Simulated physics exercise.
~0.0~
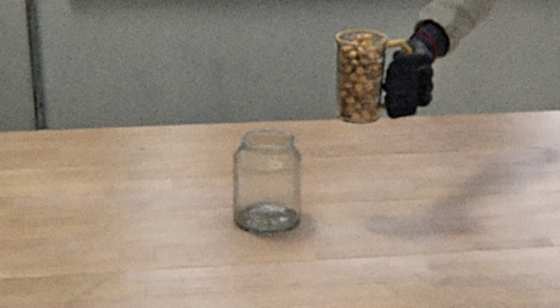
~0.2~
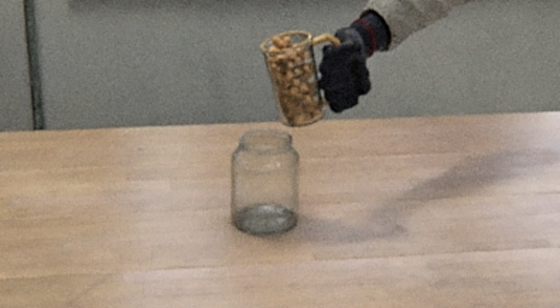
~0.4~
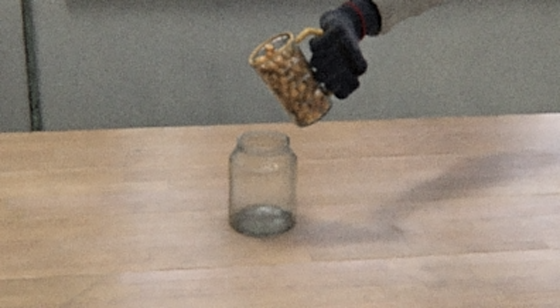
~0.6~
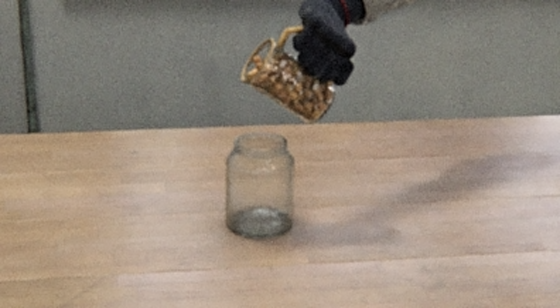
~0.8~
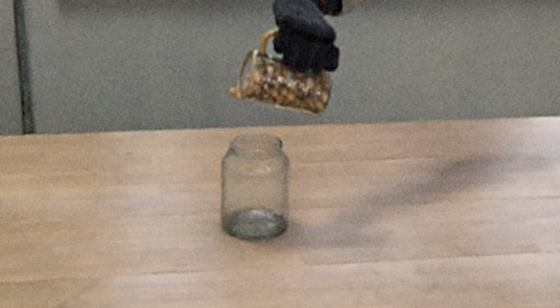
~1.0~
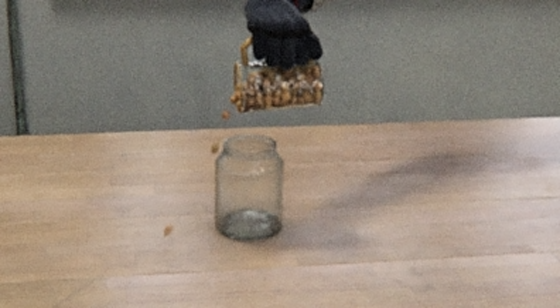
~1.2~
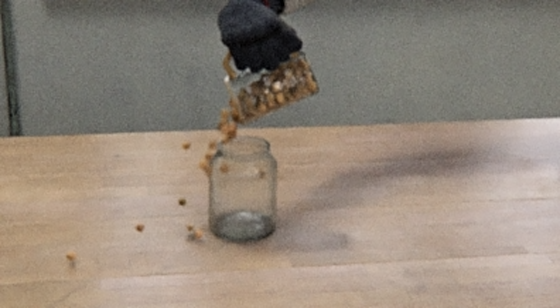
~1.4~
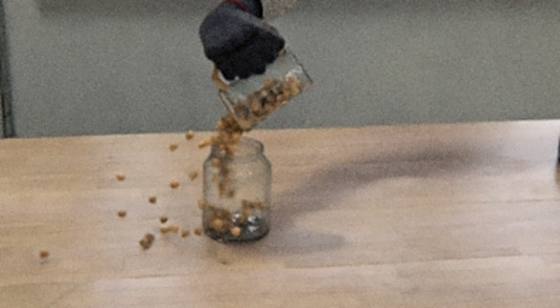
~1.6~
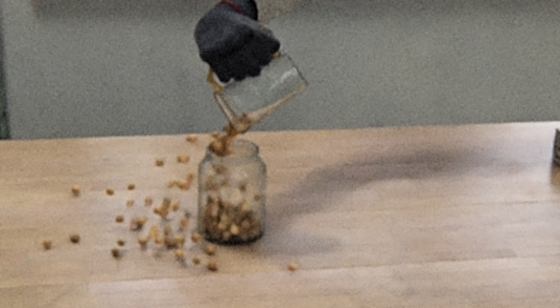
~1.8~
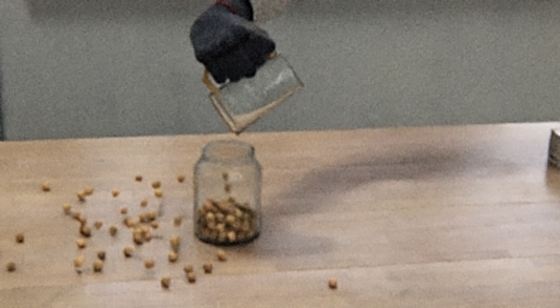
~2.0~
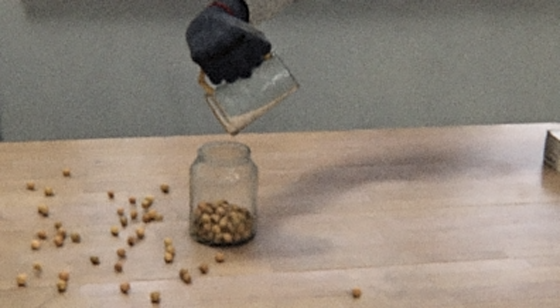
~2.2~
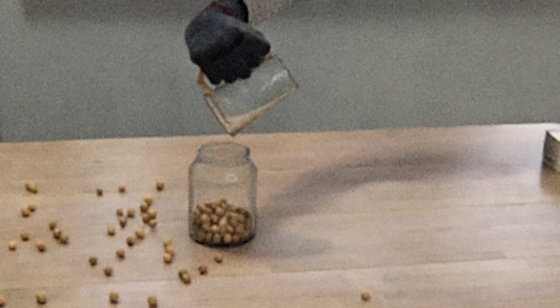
A gloved hand tips wooden beads from a clear cup, most filling the jar, some scattering left.
